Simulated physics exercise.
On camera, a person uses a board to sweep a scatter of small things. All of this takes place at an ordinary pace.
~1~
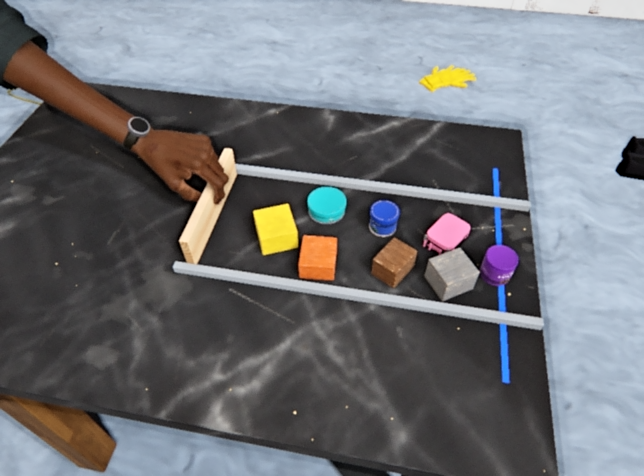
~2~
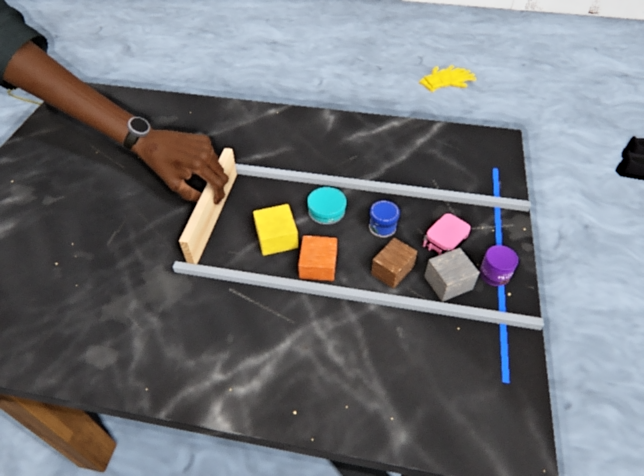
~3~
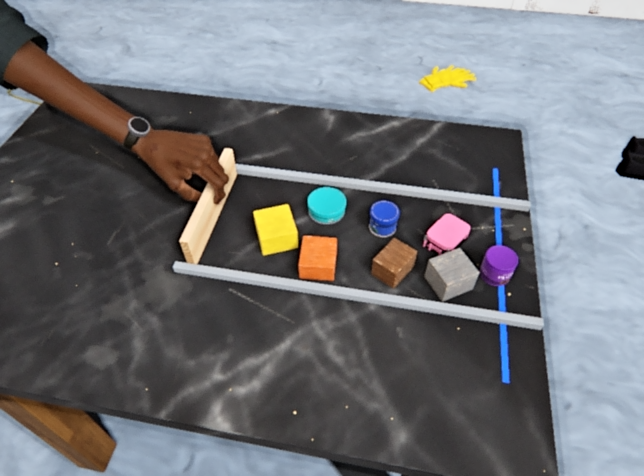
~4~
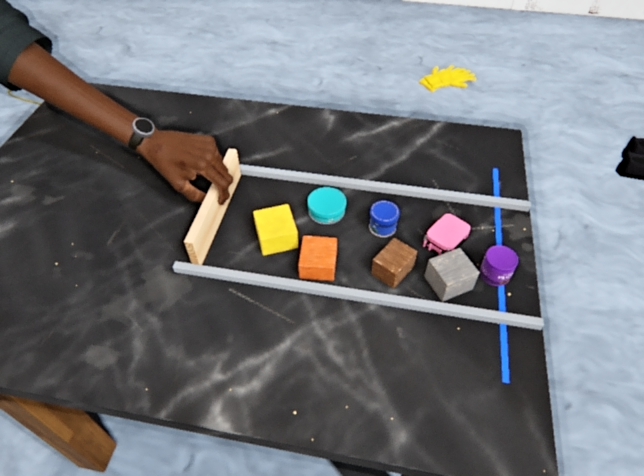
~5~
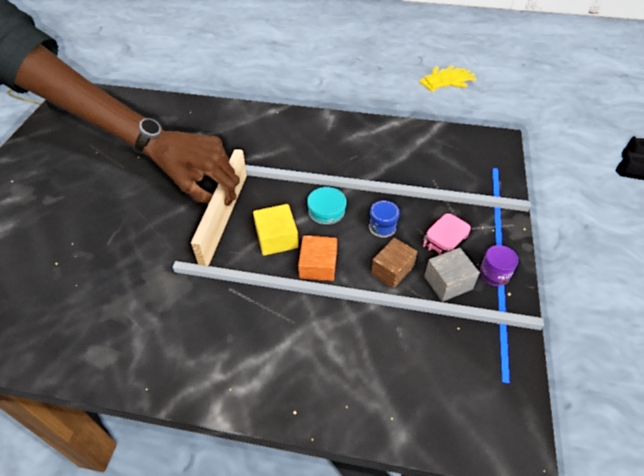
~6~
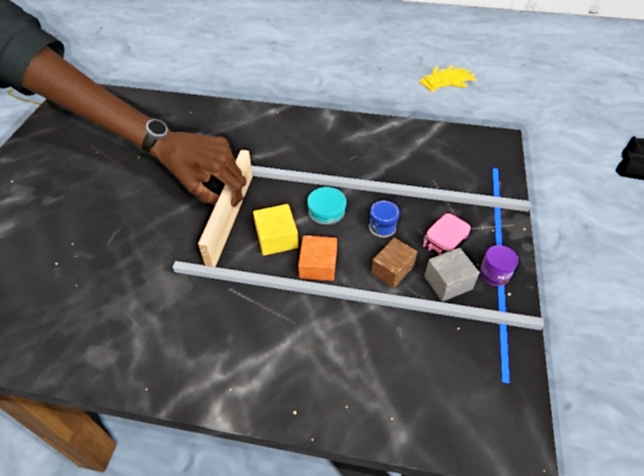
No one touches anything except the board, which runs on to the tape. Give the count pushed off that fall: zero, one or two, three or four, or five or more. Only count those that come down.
Count: Five or more.
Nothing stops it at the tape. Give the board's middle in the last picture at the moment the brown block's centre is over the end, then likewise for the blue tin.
Brown block over the end: About (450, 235). Blue tin over the end: About (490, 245).
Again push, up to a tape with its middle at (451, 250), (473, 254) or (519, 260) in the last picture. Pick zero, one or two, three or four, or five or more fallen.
Just one or two; three to four; five or more.
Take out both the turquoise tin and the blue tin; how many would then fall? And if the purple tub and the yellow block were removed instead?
The counts: 4 and 3.
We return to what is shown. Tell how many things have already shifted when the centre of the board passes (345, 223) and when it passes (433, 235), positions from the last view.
I make it 6 at the first spot and 8 at the other.
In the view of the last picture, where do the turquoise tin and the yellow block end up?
Result: One about (520, 229), other about (523, 270).
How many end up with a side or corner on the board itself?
That number would be 2.
Soon after, none off yet; purple tub at rest near (498, 266); grey block moving near (459, 276); pink case at rest near (447, 237).
In the end, the number that fall off is five or more; gone, orange block, blue tin, brown block, pink case, grey block and purple tub.
